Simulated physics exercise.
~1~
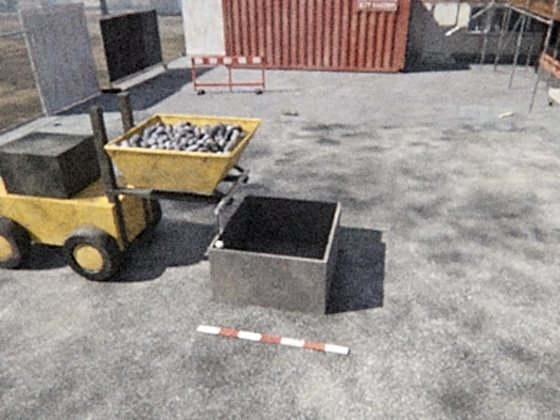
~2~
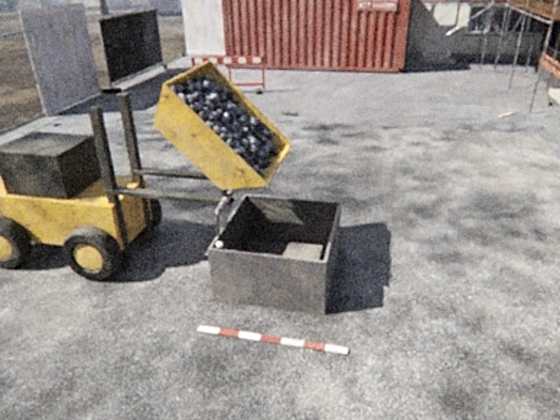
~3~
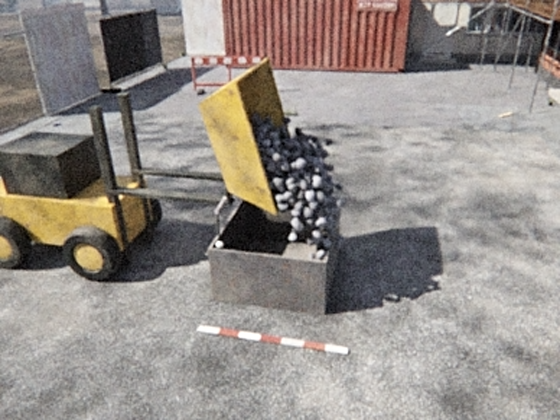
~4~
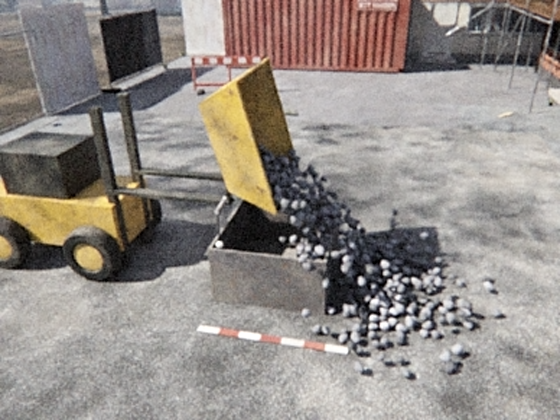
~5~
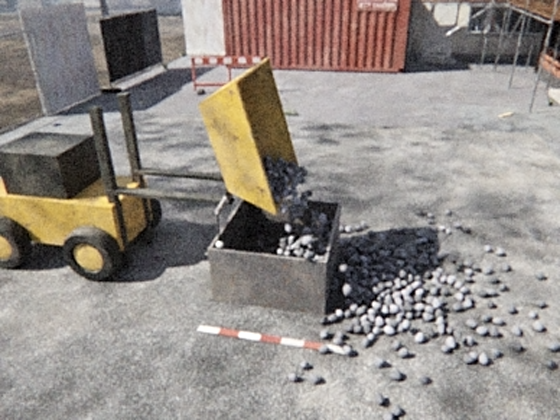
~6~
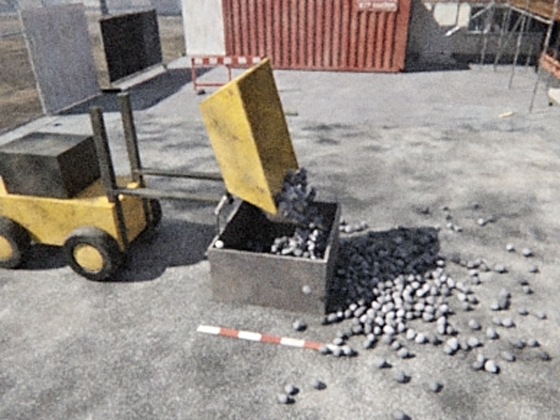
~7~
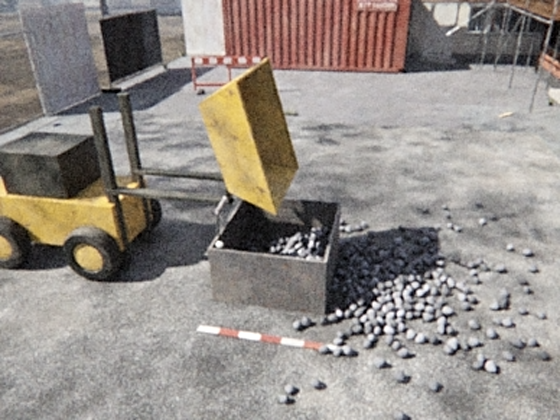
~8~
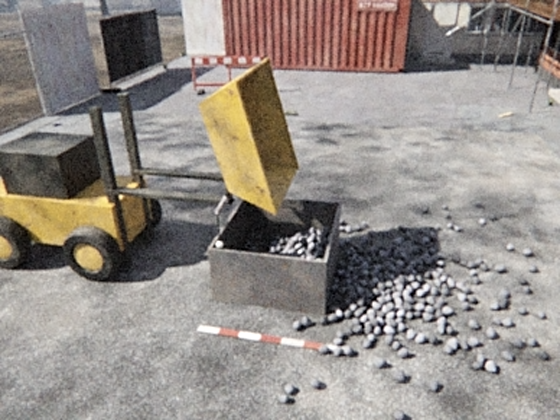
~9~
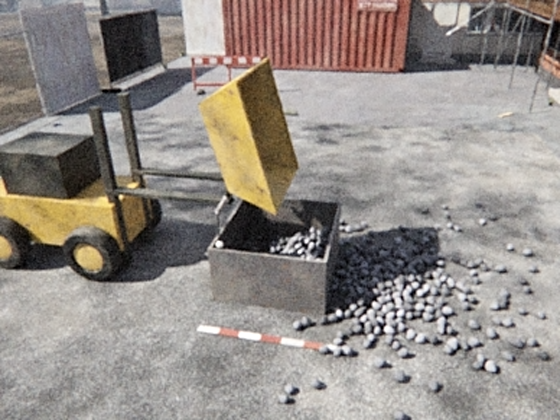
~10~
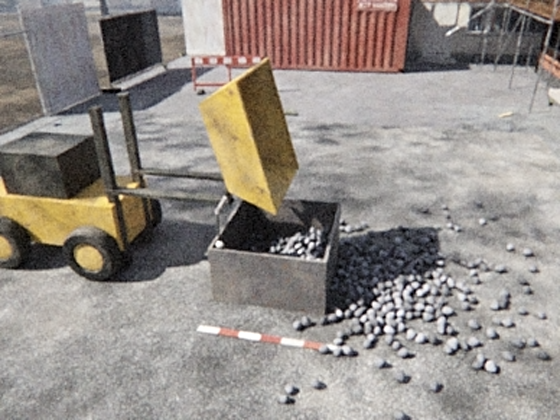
The clip shows a yellow forklift tipping a skip of rounded grey stones to the right over an open metal bin; the stones pour out, some landing inside and many spilling onto the ground to the right, until the skip stays tilted and empty above the partly filled bin.
